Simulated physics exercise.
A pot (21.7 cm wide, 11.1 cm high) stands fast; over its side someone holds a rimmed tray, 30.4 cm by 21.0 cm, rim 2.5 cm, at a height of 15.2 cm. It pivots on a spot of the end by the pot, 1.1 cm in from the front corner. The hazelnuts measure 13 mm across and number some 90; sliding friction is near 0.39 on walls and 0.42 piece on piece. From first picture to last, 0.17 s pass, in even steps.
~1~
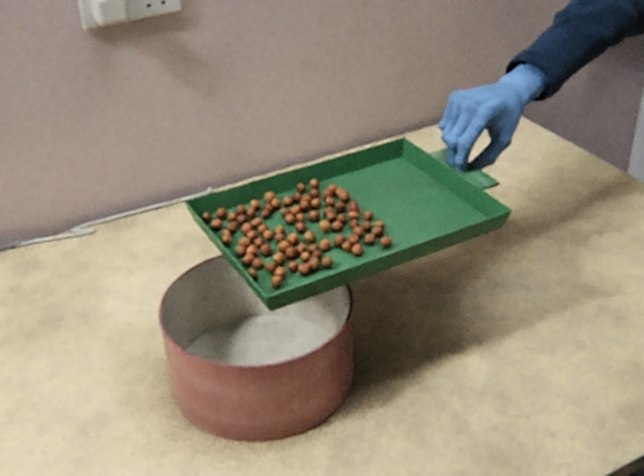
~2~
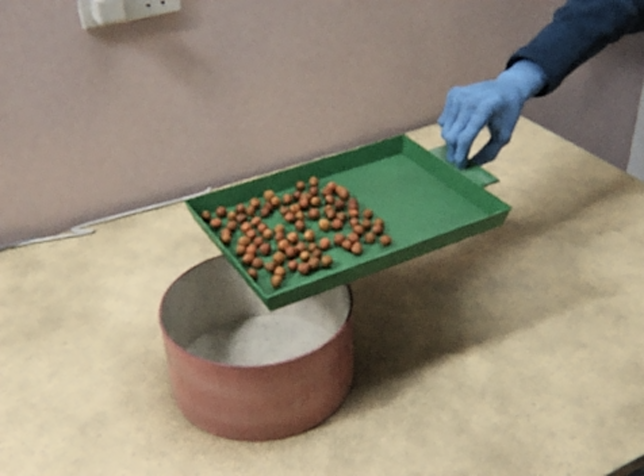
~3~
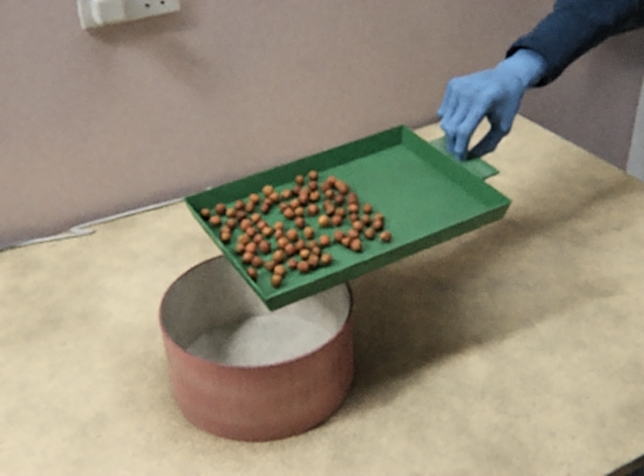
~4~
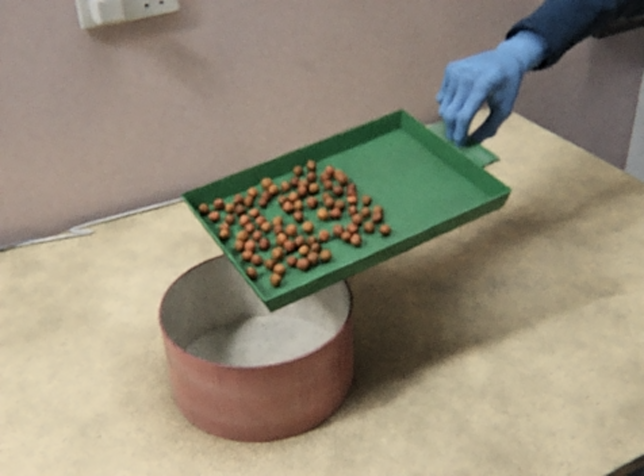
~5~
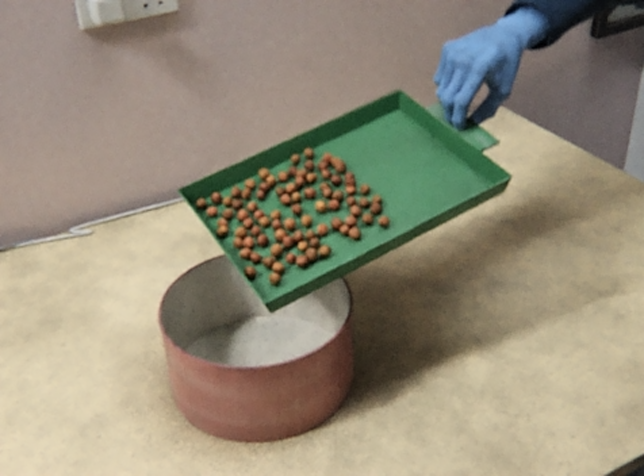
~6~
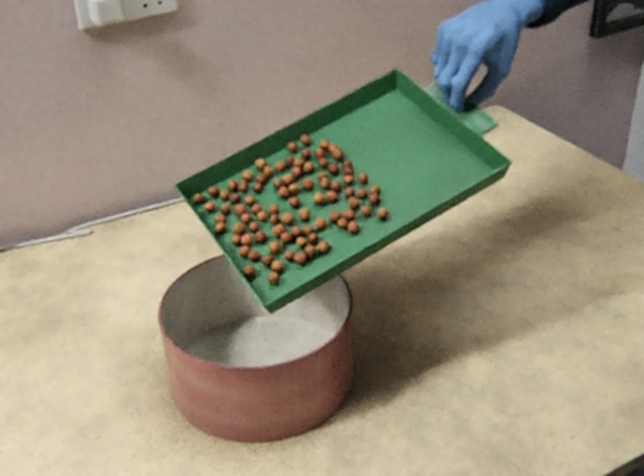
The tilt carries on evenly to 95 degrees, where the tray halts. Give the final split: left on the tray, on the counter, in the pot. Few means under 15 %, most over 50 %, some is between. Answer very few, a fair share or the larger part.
Tray: Very few, counter: The larger part, pot: A fair share.
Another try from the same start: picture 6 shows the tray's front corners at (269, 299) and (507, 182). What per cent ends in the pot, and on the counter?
Pot 15, counter 85.
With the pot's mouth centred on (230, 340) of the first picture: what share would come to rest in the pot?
About 100 per cent.
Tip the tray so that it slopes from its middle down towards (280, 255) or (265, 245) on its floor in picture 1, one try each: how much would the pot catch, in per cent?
About 70 and 65 per cent.
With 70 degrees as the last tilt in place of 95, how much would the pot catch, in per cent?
Then about 20 per cent.
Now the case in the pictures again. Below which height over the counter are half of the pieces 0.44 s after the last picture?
Roughly 20 cm.
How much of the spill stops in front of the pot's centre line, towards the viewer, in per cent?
Some 90 per cent.
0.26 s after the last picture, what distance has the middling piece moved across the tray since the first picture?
About 6 cm.
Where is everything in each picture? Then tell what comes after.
The first frame shows tray tilt 0 degrees, front corners at (269, 291) and (504, 209); middle of the pieces at (301, 228); pot at (256, 302).
The second frame shows tray tilt 1 degrees, front corners at (269, 292) and (504, 206); middle of the pieces at (301, 226).
The third frame shows tray tilt 3 degrees, front corners at (269, 293) and (504, 200); middle of the pieces at (300, 223).
The fourth frame shows tray tilt 7 degrees, front corners at (268, 294) and (504, 189), lowest corner left front; middle of the pieces at (299, 217).
The fifth frame shows tray tilt 12 degrees, front corners at (267, 296) and (504, 175), lowest corner left front; middle of the pieces at (297, 209).
The sixth frame shows tray tilt 17 degrees, front corners at (266, 299) and (503, 161), lowest corner left front; middle of the pieces at (295, 202); pot at (256, 303).
Then, 0.26 s after the last picture, tilt 55 degrees; the tray holds 100 %, the pot 0 %.
Then, 0.44 s after the last picture, tilt 82 degrees; the tray holds 90 %, the pot 0 %.
Then, 0.74 s after the last picture, tilt 95 degrees; the tray holds 5 %, the pot 20 %.
In the end, tray 0 %, counter 75 %, pot 25 %.
